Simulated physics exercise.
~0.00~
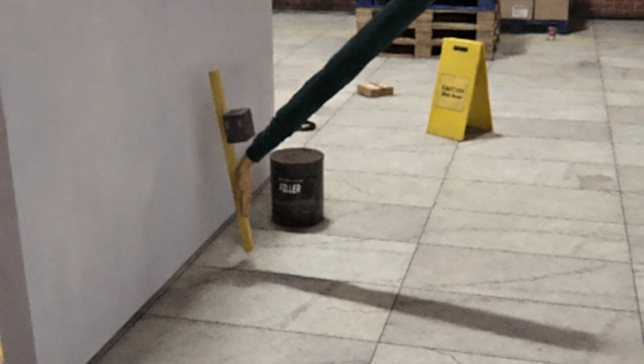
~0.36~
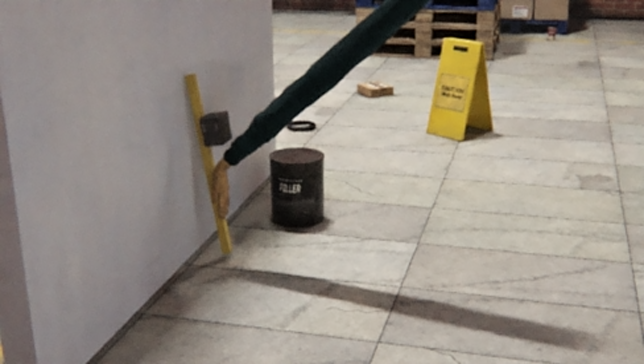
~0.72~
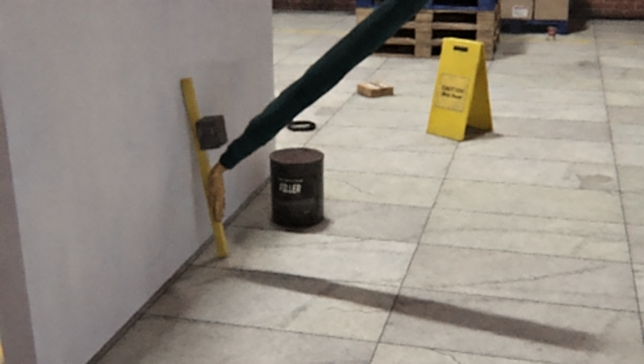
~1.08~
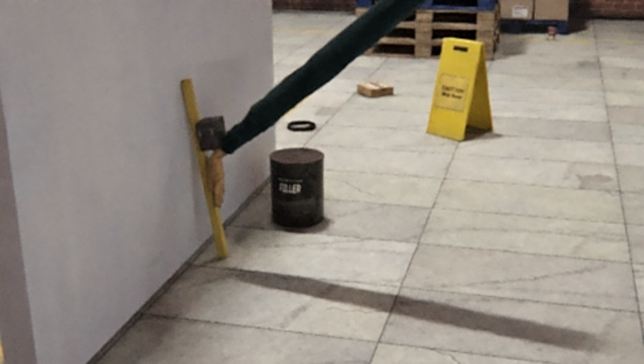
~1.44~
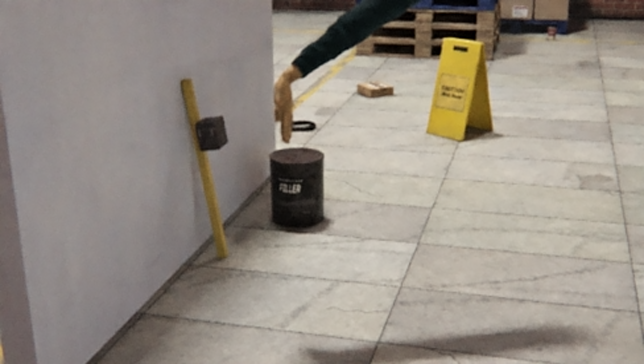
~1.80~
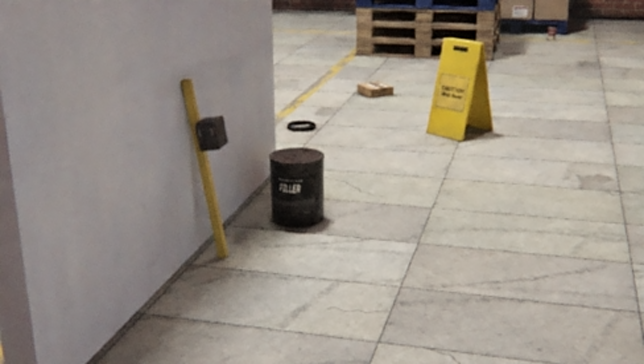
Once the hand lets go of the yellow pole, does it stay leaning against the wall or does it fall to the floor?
It stays leaning against the wall, at rest after the arm has gone.
